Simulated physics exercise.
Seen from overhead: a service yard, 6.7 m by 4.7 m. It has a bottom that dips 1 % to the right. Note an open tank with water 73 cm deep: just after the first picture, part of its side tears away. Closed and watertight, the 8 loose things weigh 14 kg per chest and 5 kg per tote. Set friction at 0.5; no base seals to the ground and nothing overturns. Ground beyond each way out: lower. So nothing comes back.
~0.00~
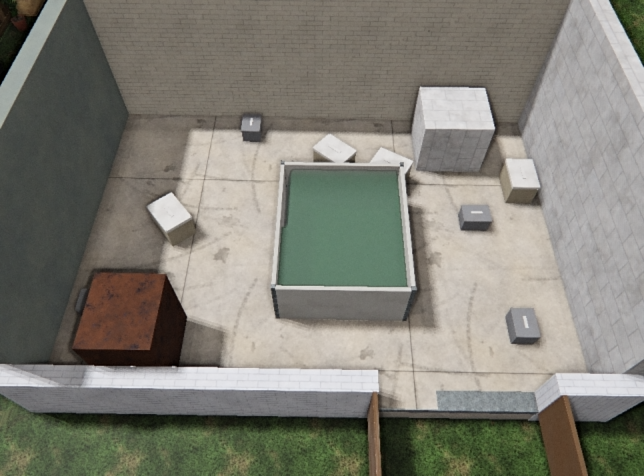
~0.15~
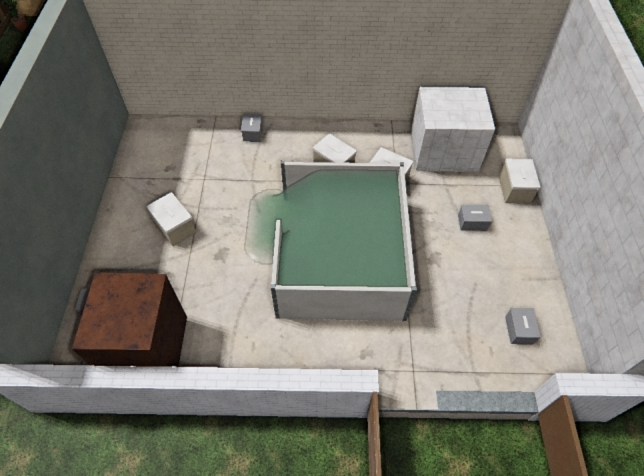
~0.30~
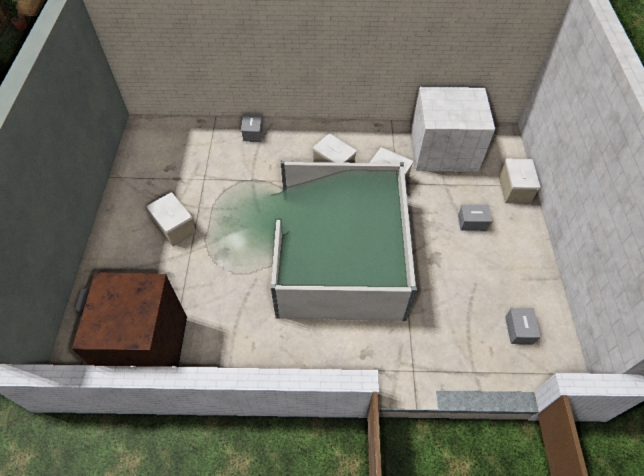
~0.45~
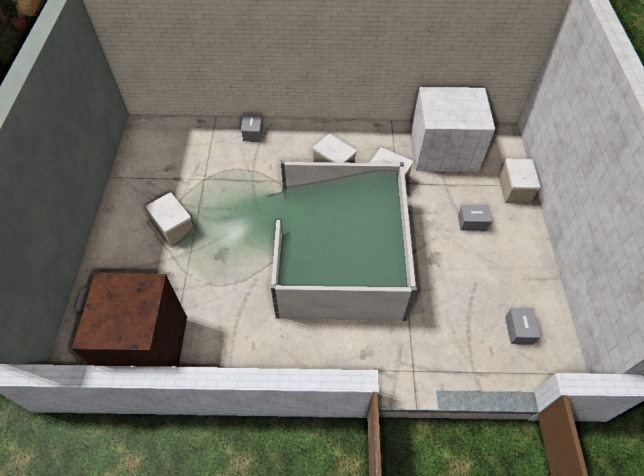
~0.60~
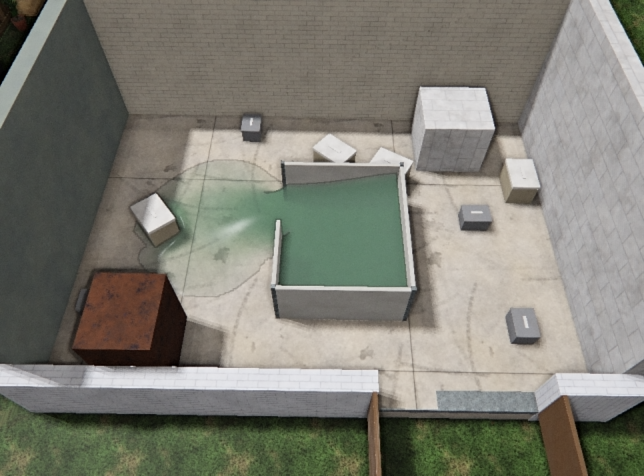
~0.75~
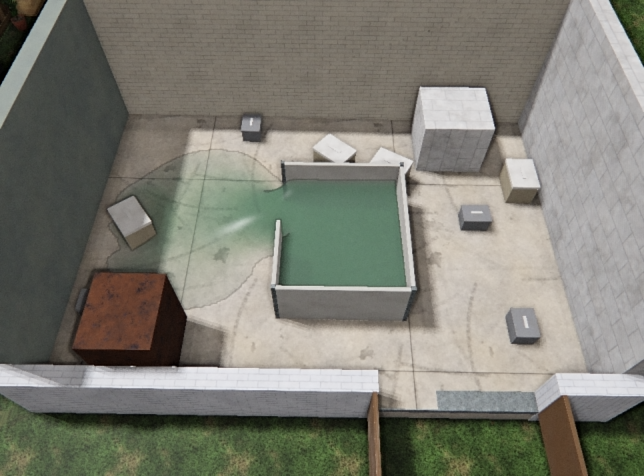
At the start, a square tank of green water stands closed in a walled yard scattered with boxes and blocks. Part of its left side opens, and water pours out, spreading leftward across the concrete in a widening pool. The water reaches a pale box and pushes it a short way left, while the others stay put.
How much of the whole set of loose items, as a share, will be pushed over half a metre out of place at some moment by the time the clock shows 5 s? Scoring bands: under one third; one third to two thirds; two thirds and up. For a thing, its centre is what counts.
Band: One third to two thirds.
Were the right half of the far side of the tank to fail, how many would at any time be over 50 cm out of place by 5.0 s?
Count: 7.
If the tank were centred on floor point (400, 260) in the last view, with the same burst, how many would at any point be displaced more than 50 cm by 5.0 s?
Then 3 of them would.
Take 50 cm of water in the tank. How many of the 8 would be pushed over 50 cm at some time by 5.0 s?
With that change, 3 of them.
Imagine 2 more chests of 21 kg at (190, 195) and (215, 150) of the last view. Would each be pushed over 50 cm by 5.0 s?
One by one I'd say farther than that and farther than that.
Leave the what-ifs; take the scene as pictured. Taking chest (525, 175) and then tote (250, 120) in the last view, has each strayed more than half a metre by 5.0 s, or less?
Taking them in turn: The first is below the mark and the second is above the mark.
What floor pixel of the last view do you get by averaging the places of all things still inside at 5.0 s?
Centre of the remaining things: Roughly (369, 227).
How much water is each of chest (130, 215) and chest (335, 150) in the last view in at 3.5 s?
About 26 and 0 cm.
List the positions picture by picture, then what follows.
The first frame shows a chest at (169, 211), on the bottom; a chest at (523, 173) rests on the ground; water covers 3.0 m2; 0 of 8 have shifted.
The second frame shows a chest at (169, 211) rests on the ground; a chest at (523, 173) rests on the ground; water covers 3.6 m2; 0 of 8 have shifted.
The third frame shows a chest at (169, 211) rests on the ground; a chest at (523, 173), on the bottom; water covers 4.6 m2; 0 of 8 have shifted.
The fourth frame shows a chest at (168, 211), on the bottom; a chest at (523, 173), on the bottom; water covers 5.6 m2; 0 of 8 have shifted.
The fifth frame shows a chest at (152, 212) rests on the ground, 22 cm from its start; a chest at (523, 173), on the bottom; 6.7 m2 under water; 1 of 8 have shifted.
The sixth frame shows a chest at (129, 215) rests on the ground, 54 cm from its start; a chest at (523, 173), on the bottom; water covers 8.1 m2; 1 of 8 have shifted.
After 1.1 s 1 of 8 are over 50 cm from their spots; 0 afloat.
After 2.2 s 2 of 8 are over 50 cm from their spots; 2 afloat.
After 3.5 s 3 of 8 are over 50 cm from their spots; 2 afloat.
After 5.0 s 3 of 8 are over 50 cm from their spots, and 3 have been at some point; 4 afloat.
